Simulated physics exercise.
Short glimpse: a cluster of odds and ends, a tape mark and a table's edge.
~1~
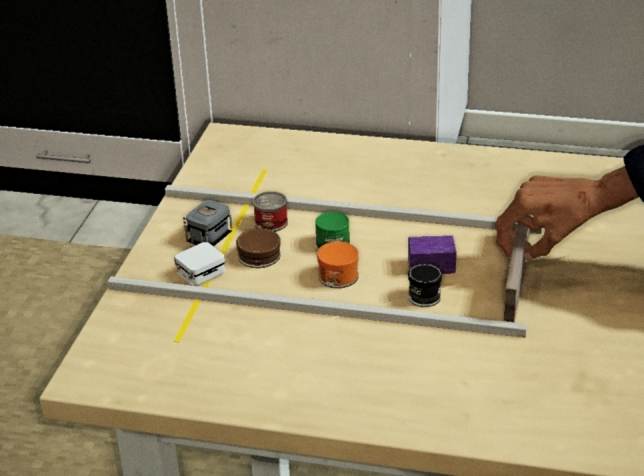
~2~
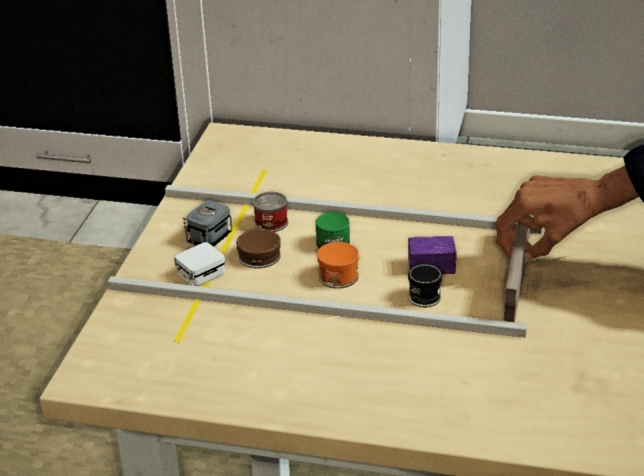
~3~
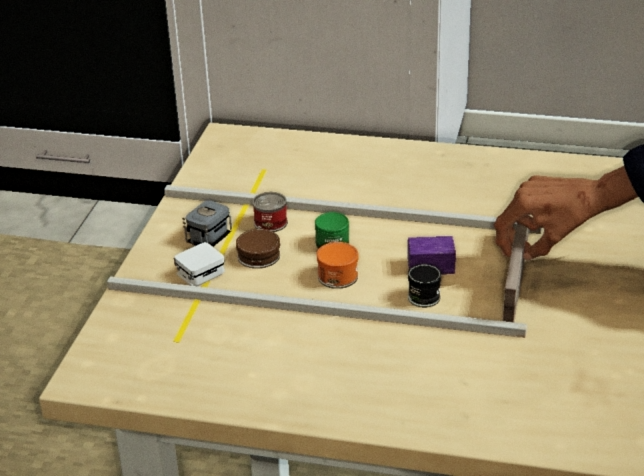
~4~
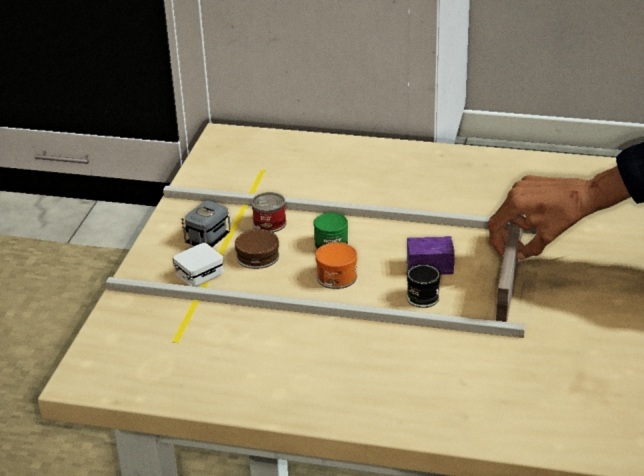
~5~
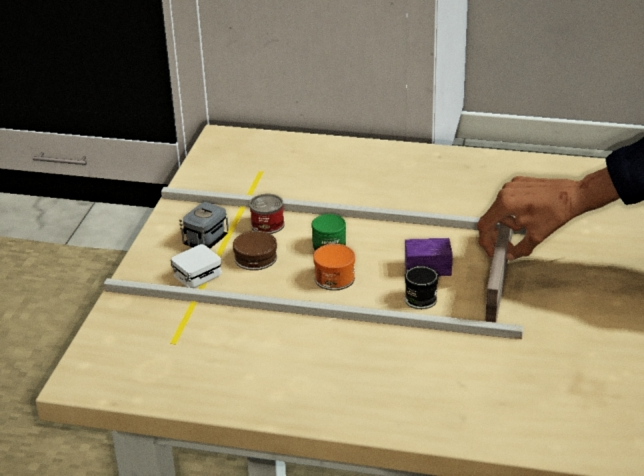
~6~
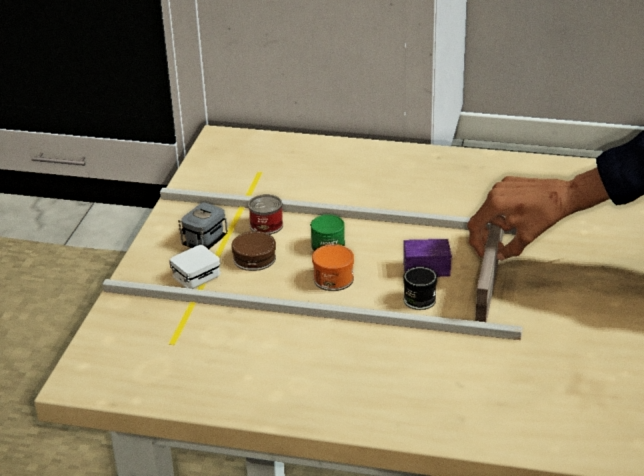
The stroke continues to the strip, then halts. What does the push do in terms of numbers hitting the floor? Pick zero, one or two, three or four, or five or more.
It sends zero to the floor.
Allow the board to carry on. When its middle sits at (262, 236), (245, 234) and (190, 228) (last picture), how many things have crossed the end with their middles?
The counts would come out as 0, 0 and 2.
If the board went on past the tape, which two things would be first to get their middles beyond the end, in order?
The grey case and then the brown tin.
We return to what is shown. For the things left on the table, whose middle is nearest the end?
That's the grey case, it ends up nearest.
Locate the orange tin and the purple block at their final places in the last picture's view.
Okay, so first (194, 251), and next (202, 232).
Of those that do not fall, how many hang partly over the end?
That comes to 1 of them.
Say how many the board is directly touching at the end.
The count in contact is 4.
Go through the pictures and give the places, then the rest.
Grey case (208, 224); white case (201, 266); red tin (271, 212); board (518, 259); tape (225, 247), in the first frame.
White case (201, 266); purple block (432, 255), in the second frame.
Red tin (270, 212); brown tin (258, 248), in the third frame.
Grey case (207, 225); orange tin (337, 266), in the fourth frame.
White case (197, 268); green tub (329, 234), in the fifth frame.
Grey case (204, 227); white case (196, 268); red tin (266, 214); board (491, 259); tape (220, 250), in the sixth frame.
Soon after, none off yet; grey case at rest near (204, 227); white case at rest near (196, 268); red tin at rest near (266, 214).
After that, none off yet; grey case at rest near (204, 227); white case at rest near (196, 268); red tin moving near (260, 212).
And then, none off yet; grey case displaced about its own width near (167, 220); white case moving near (185, 271); red tin displaced about its own width near (245, 206).
In the end, the number that fall off is zero.
